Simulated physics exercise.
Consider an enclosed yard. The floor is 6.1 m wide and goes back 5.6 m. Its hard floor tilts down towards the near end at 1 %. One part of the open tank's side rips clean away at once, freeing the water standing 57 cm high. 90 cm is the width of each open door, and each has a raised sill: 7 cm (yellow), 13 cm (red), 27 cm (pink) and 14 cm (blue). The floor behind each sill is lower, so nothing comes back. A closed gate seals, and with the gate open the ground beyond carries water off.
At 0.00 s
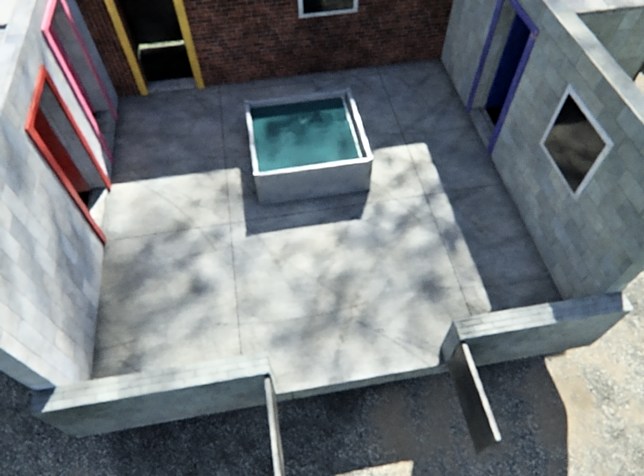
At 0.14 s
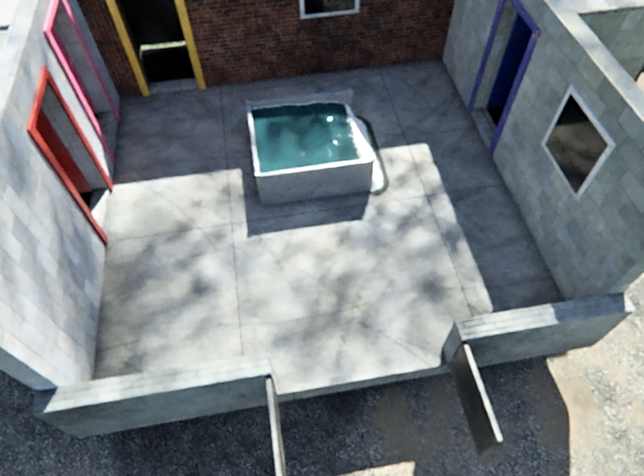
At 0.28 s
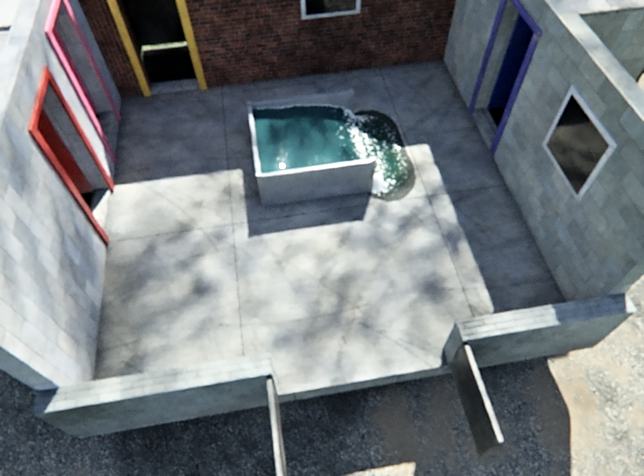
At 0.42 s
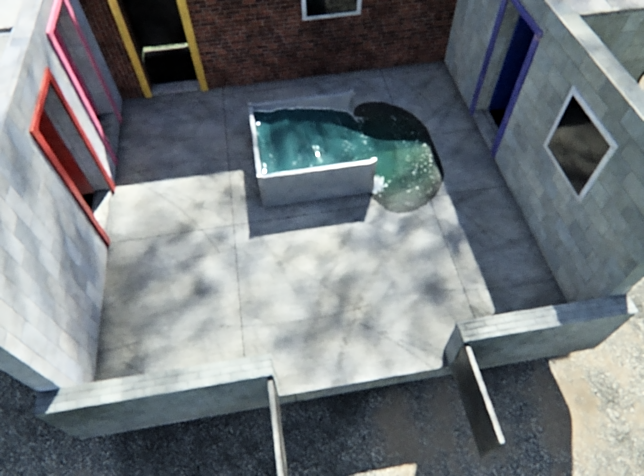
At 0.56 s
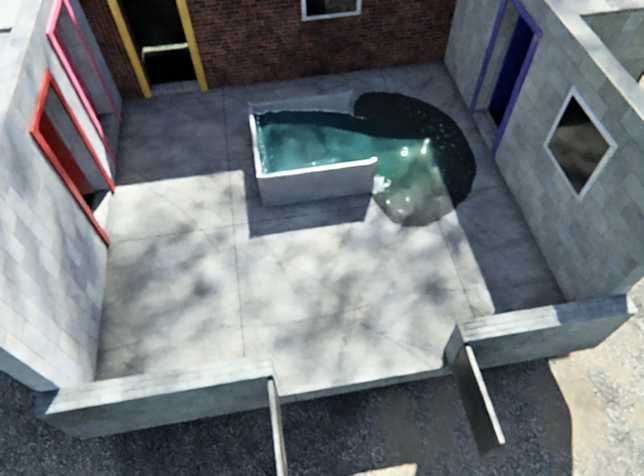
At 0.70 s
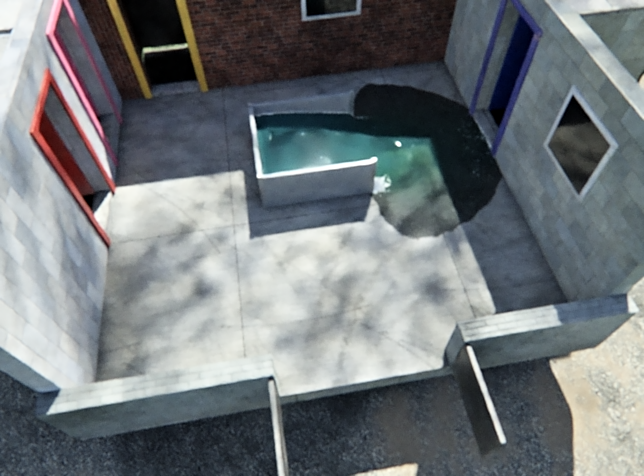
Teal water bursts from the right side of an open, pale tank and spreads across the grey floor of a walled yard, seen from high above by a still camera. Red and pink surrounds line the left wall, yellow edges a doorway in the brick back wall, and blue outlines one at right. The glinting water widens into a dark, rounded pool reaching toward the right wall.
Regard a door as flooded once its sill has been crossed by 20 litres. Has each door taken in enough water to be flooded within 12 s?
My prediction: At the yellow door the amount will stay short of the limit; at the red door the amount will stay short of the limit; at the pink door the amount will stay short of the limit; at the blue door the amount will climb above the limit.
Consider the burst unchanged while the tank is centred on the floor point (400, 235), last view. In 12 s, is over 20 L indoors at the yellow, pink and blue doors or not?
Well, yellow ends up inside the mark, pink ends up inside the mark and blue ends up inside the mark.
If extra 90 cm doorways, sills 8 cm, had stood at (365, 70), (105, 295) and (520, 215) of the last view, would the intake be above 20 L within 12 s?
In that order: Short of it, short of it, beyond it.
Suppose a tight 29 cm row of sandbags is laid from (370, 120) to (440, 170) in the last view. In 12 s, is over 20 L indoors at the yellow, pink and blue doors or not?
Checking the limit, yellow is fine, pink is fine, blue is fine.
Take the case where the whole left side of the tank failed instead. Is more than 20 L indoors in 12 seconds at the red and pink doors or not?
Red goes beyond, pink stays inside, judged against that limit.
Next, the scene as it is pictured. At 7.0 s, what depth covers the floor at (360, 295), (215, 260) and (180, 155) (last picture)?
Spot by spot: Some 3, 2, then 1 cm.
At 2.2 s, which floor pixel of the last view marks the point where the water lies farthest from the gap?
That would be close to (569, 326).
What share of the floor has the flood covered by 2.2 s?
Around 25 per cent.
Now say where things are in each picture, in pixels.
Still water, 57 cm deep, in the open tank at (306, 133), in the first picture.
The front is at (374, 192), 0.9 m from the gap at (357, 146); 0.4 m2 of floor is under water; 57 cm left at the back of the open tank, in the second picture.
The front is at (402, 192), 1.0 m from the gap at (358, 148); 1.2 m2 of floor is under water; 57 cm left at the back of the open tank, in the third picture.
Water pours out at (359, 149) and has run 1.3 m, to (433, 189); typically 8 cm deep outside, 54 cm at the open tank's back, in the fourth picture.
The front is at (470, 174), 1.8 m from the gap at (359, 149); 3.8 m2 of floor is under water; 48 cm left at the back of the open tank, in the fifth picture.
Water pours out at (359, 149) and has run 2.2 m, to (497, 167); typically 5 cm deep outside, 48 cm at the open tank's back, in the sixth picture.
After 1.4 s water covers 25 % of the floor and is deepest (29 cm) near (488, 163); yellow door not reached, red door not reached, pink door not reached, blue door 32 cm at the sill, 55 L in.
After 2.2 s water covers 25 % of the floor and is deepest (26 cm) near (440, 67); yellow door not reached, red door not reached, pink door not reached, blue door 26 cm at the sill, 122 L in.
After 3.5 s water covers 40 % of the floor and is deepest (20 cm) near (556, 328); yellow door not reached, red door not reached, pink door not reached, blue door 13 cm at the sill, 153 L in.
After 7.0 s water covers 85 % of the floor and is deepest (10 cm) near (542, 330); yellow door 2 cm at the sill, 0 L in, red door 3 cm at the sill, 0 L in, pink door 7 cm at the sill, 0 L in, blue door 5 cm at the sill, 154 L in.
After 12.0 s water covers 90 % of the floor and is deepest (8 cm) near (94, 408); yellow door 2 cm at the sill, 0 L in, red door 2 cm at the sill, 0 L in, pink door 3 cm at the sill, 0 L in, blue door 2 cm at the sill, 154 L in.
